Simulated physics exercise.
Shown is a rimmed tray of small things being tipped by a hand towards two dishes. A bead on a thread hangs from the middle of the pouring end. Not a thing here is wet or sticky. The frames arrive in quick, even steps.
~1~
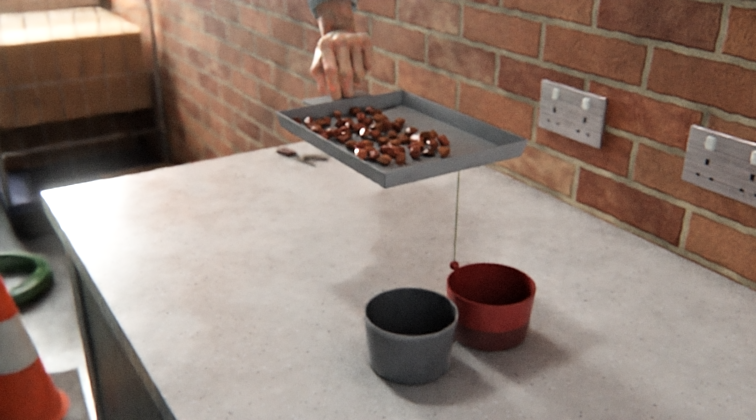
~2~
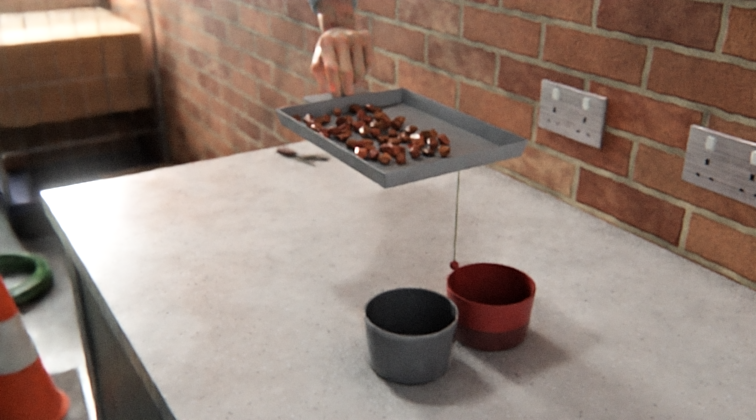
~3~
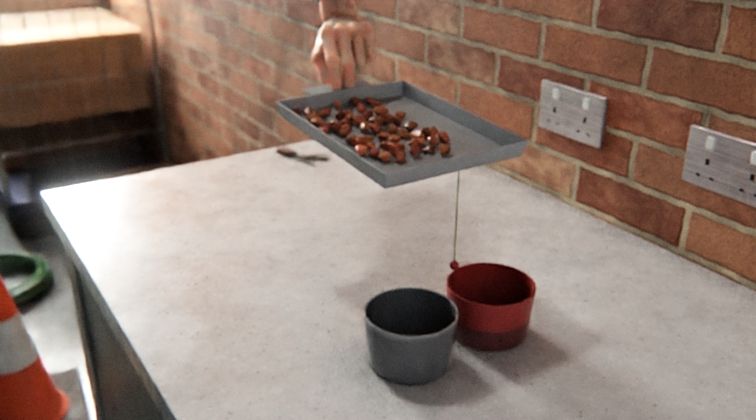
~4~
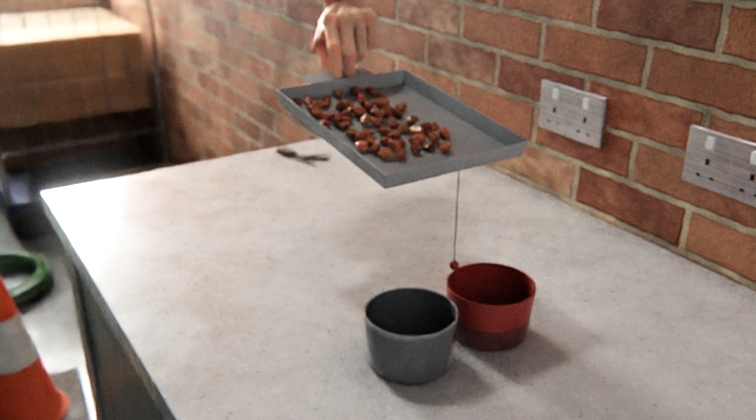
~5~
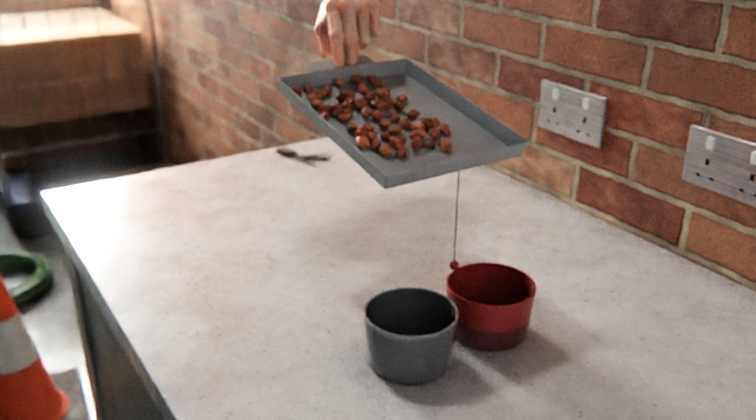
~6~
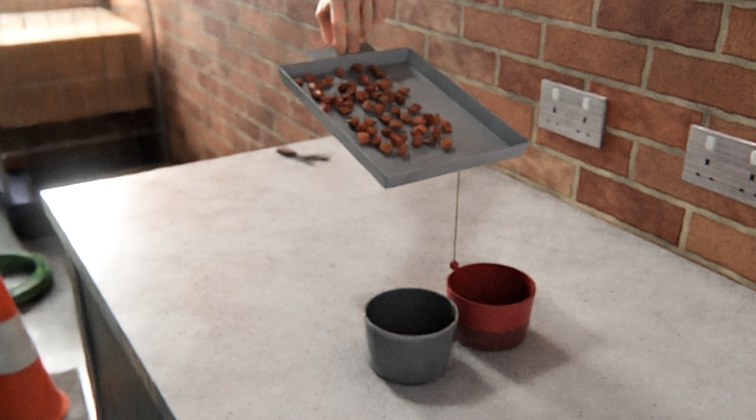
At first, a hand holds a grey rimmed tray of small reddish-brown pieces nearly level above a grey dish and a red dish on a pale worktop. The hand then steadily raises the tray's far end, tilting it towards the dishes, while the pieces stay clustered on it.
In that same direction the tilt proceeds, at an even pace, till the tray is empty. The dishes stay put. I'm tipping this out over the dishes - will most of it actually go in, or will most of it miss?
Most of it will go in.
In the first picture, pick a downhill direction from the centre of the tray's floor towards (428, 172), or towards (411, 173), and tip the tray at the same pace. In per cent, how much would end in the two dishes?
The first try gives close to 90 per cent, the second close to 90 per cent.
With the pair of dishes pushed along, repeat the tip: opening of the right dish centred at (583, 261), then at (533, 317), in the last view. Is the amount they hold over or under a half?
The first time it's lower than half, the second time lower than half.
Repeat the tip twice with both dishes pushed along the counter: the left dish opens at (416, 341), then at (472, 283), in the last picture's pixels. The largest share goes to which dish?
Well, the first go goes to the rightmost dish, and the second to the leftmost dish.
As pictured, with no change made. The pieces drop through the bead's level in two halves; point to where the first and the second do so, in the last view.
Half one: (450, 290), half two: (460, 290).
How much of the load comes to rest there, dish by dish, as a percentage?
Per cent held at the end: Left dish 40, right dish 30.
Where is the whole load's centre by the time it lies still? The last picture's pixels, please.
The centre comes to rest near (444, 349).
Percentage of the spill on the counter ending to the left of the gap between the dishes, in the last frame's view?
30 in a hundred, roughly.
Just after the last frame, tray tipped steeply; almost all on the tray; just a few in the air.
A moment on, tray tipped past a quarter turn; roughly half on the tray; roughly a quarter in the left dish; about a tenth in the right dish; about a tenth outside both; just a few in the air.
Further on, tray tipped past a quarter turn; roughly a third in the left dish; roughly a third in the right dish; roughly a quarter outside both.
When it is over, tray tipped past a quarter turn; roughly a third in the left dish; roughly a third in the right dish; roughly a quarter outside both.
